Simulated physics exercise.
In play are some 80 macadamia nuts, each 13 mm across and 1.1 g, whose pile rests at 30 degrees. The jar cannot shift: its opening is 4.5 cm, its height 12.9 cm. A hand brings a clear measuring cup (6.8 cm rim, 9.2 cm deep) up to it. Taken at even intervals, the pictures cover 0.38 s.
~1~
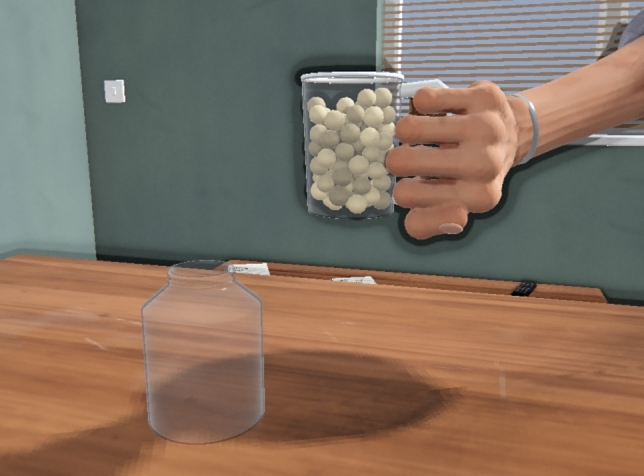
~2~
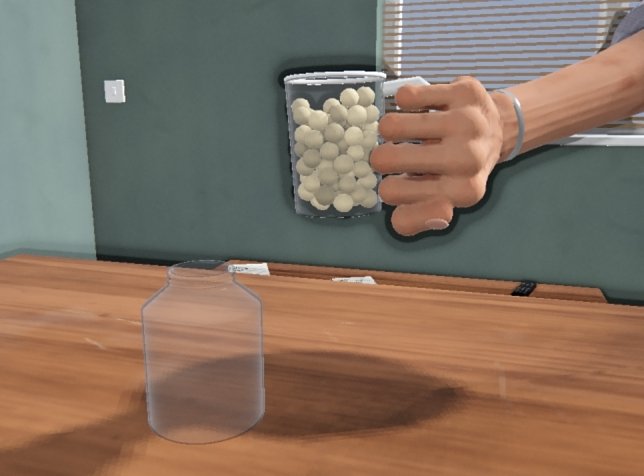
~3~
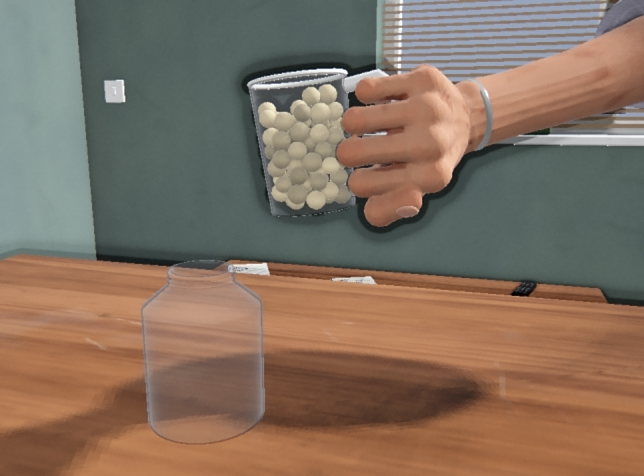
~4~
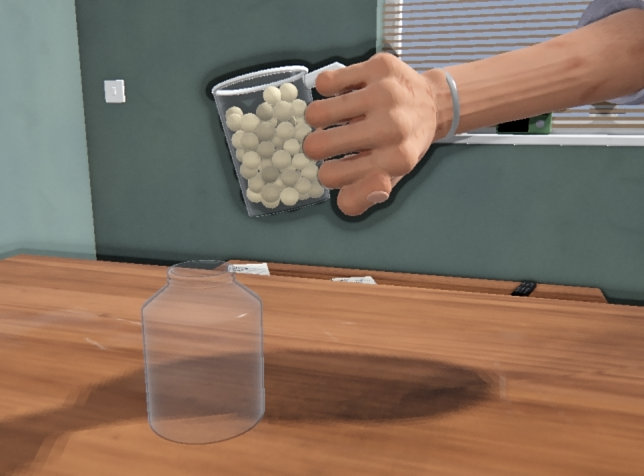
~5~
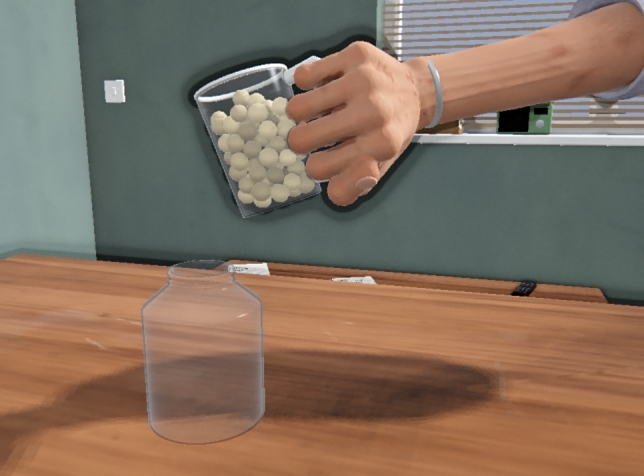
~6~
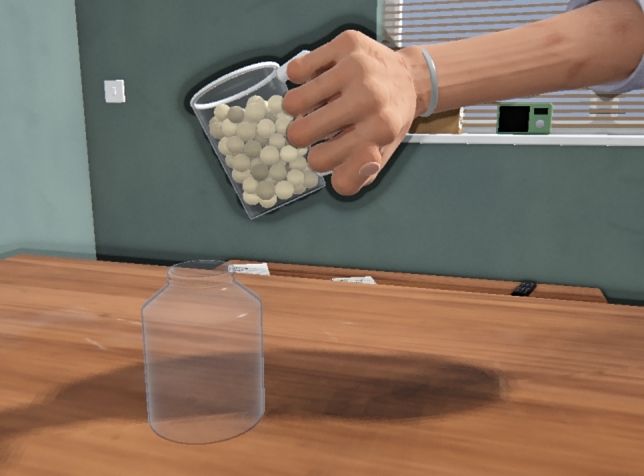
The footage shows a hand holding a clear measuring cup of round, cream-colored nuts above a wooden table, moving it left toward an empty glass jar, then tilting it further leftward while the jar stays still.
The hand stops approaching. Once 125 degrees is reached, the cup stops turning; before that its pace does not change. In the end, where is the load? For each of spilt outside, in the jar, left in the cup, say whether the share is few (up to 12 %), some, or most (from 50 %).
Spilt outside: Some; jar: Most; left in the cup: Few.
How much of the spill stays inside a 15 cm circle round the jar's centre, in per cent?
Share: Some 20 percent.
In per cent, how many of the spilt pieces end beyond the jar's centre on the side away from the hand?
Share: Close to 100 %.
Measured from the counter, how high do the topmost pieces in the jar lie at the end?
I'd put it near 3.5 centimetres.
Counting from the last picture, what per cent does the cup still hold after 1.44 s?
About 0 per cent.
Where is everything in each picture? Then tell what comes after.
Cup at (351, 146), tilt 0 degrees, lip at (306, 79), moved 0.0 cm; middle of the pieces at (361, 158); jar at (205, 343), in the first frame.
Cup at (337, 145), tilt 2 degrees, lip at (289, 81), moved 1.1 cm; middle of the pieces at (347, 157), in the second frame.
Cup at (306, 145), tilt 7 degrees, lip at (254, 87), moved 3.4 cm; middle of the pieces at (316, 155), in the third frame.
Cup at (275, 144), tilt 13 degrees, lip at (220, 93), moved 5.8 cm; middle of the pieces at (286, 153), in the fourth frame.
Cup at (262, 144), tilt 19 degrees, lip at (203, 100), moved 6.8 cm; middle of the pieces at (273, 151), in the fifth frame.
Cup at (262, 144), tilt 26 degrees, lip at (199, 107), moved 6.8 cm; middle of the pieces at (274, 150); jar at (205, 343), in the sixth frame.
Then, 0.58 s after the last picture, tilt 72 degrees; the cup holds 100 %, the jar 0 %.
Then, 0.97 s after the last picture, tilt 104 degrees; the cup holds 95 %, the jar 0 %.
Then, 1.44 s after the last picture, tilt 125 degrees; the cup holds 0 %, the jar 65 %.
In the end, spilt 30 %, jar 70 %, still above 0 %.
